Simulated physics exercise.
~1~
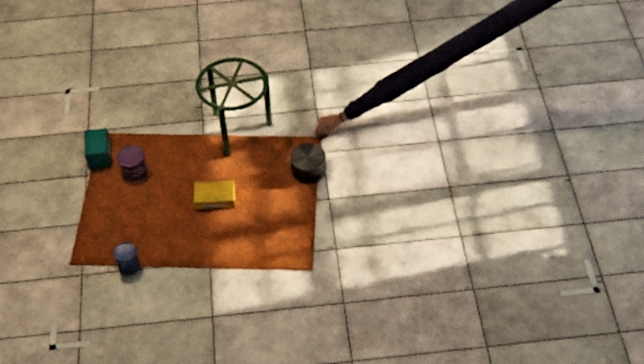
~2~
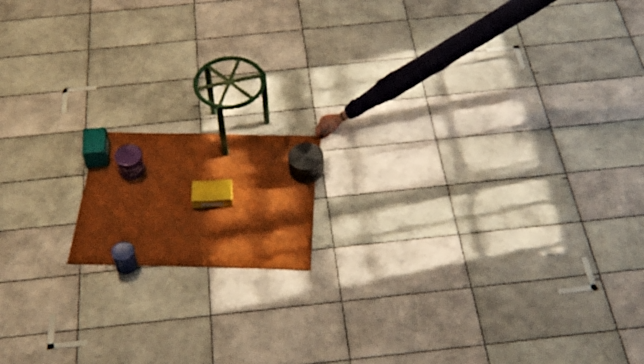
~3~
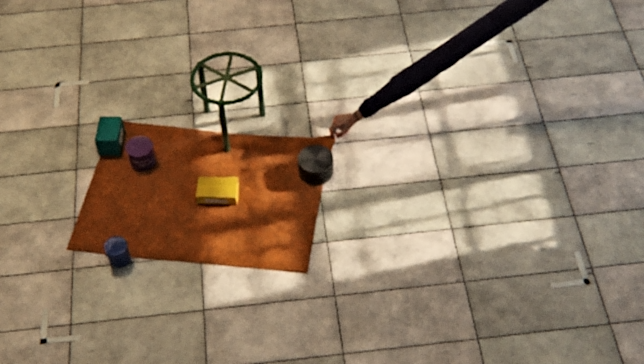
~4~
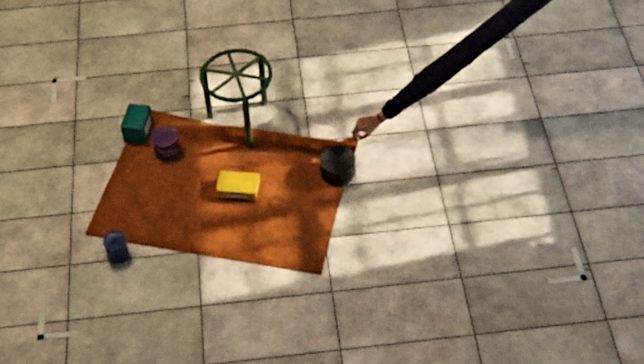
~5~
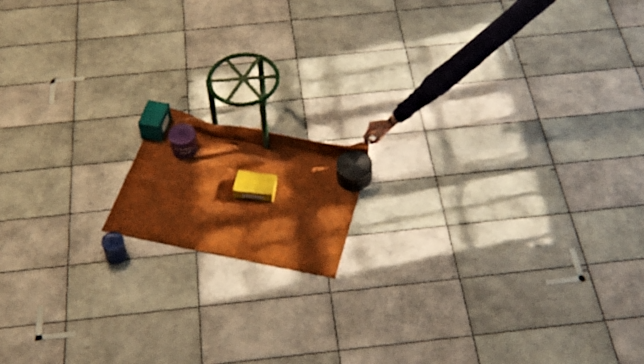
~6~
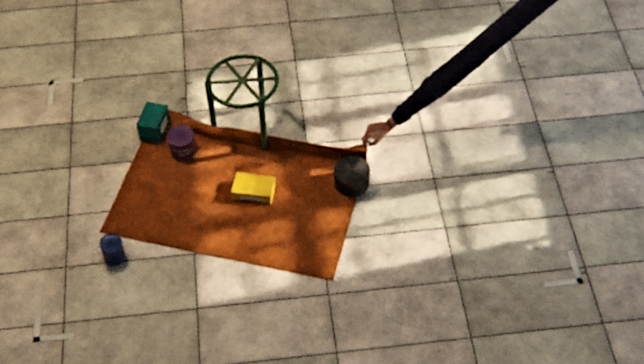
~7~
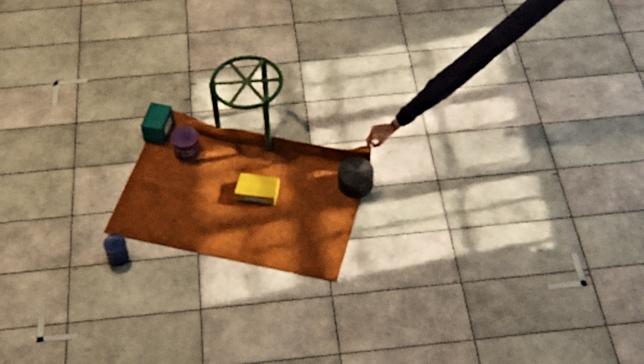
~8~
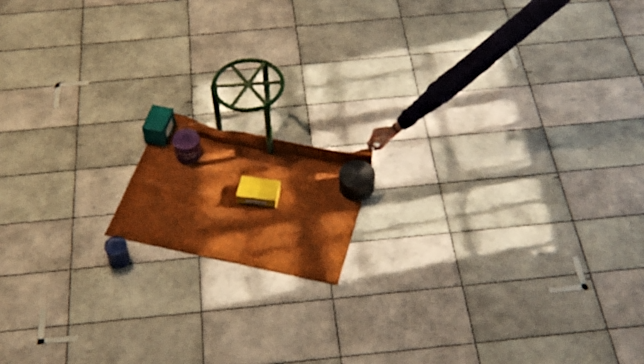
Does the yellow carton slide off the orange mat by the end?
No, the yellow carton rides a moderate way to the right with the mat and ends still resting near its middle.
